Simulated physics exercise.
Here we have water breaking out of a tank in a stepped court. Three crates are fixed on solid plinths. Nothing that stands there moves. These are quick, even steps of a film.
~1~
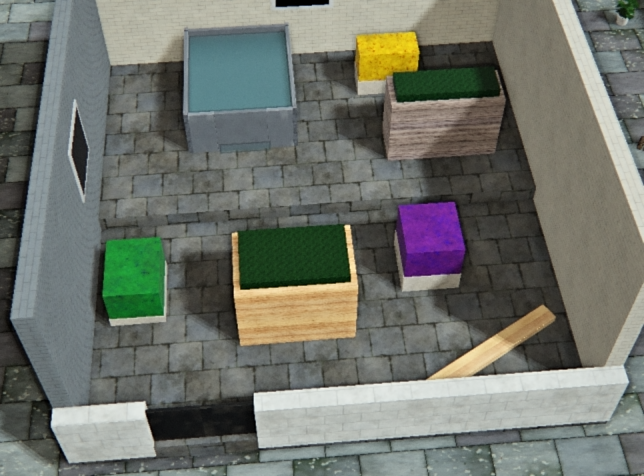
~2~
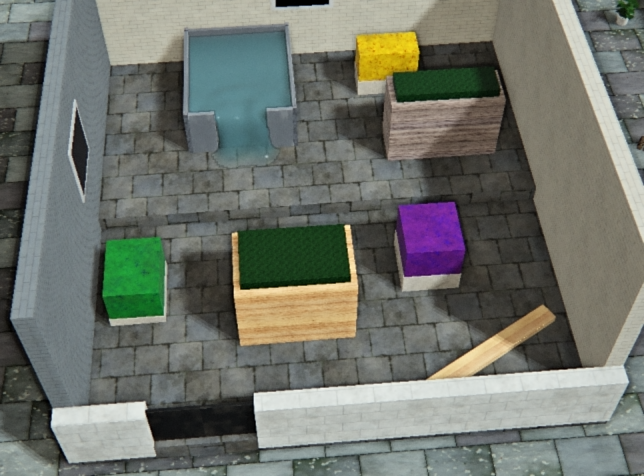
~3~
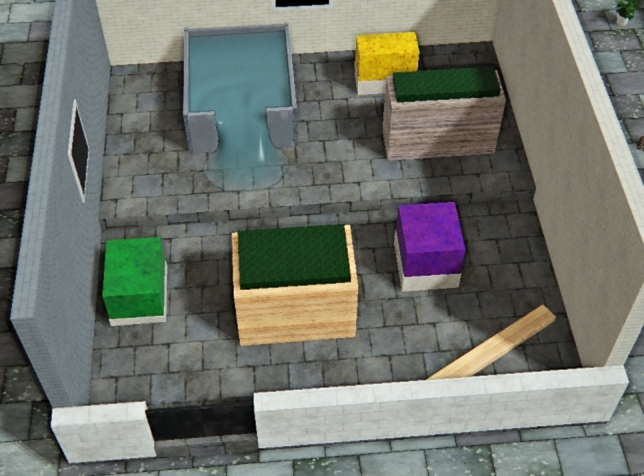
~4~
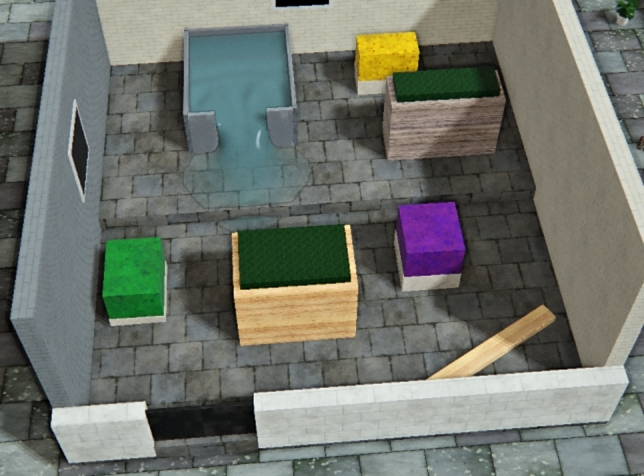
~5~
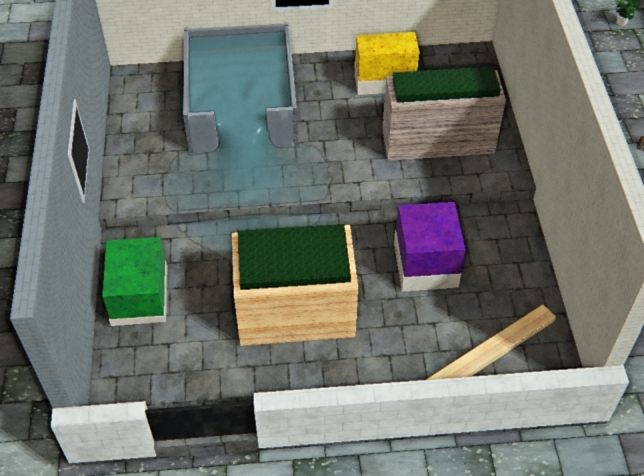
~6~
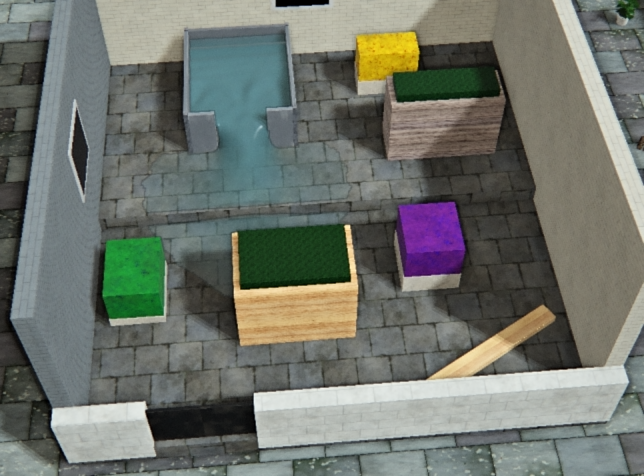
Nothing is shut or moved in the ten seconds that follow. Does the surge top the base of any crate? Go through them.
In the end: The yellow crate escapes dry; the purple crate escapes dry; the green crate is wetted.
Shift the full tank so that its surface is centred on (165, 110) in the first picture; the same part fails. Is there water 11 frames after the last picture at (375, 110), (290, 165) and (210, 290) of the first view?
As listed: Free of water, not flooded, covered.
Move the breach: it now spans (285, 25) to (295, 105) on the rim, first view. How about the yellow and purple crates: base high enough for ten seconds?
My reading: The yellow one gets wet, the purple one remains dry.
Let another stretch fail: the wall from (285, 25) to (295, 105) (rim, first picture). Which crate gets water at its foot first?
That is the yellow crate.
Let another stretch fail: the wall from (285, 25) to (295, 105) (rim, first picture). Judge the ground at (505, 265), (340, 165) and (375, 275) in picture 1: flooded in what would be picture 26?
In turn: Covered, flooded, awash.
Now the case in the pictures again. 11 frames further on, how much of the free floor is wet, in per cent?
Near 40 in a hundred.
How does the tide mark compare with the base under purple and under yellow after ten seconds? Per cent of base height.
About 80 and 0 per cent.
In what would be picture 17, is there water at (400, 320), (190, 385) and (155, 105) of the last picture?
In turn: Under water, wet, no water.
A moment on, water covers 30 % of the floor; the yellow crate not reached, the purple crate water round its plinth, the green crate water round its plinth.
Next, water covers 40 % of the floor; the yellow crate not reached, the purple crate water round its plinth, the green crate water round its plinth.
Then, water covers 50 % of the floor; the yellow crate not reached, the purple crate water round its plinth, the green crate water round its plinth.
Later, water covers 60 % of the floor; the yellow crate not reached, the purple crate water round its plinth, the green crate water round its plinth.
In the end, water covers 60 % of the floor; the yellow crate stayed above the water, the purple crate stayed above the water, the green crate was topped.
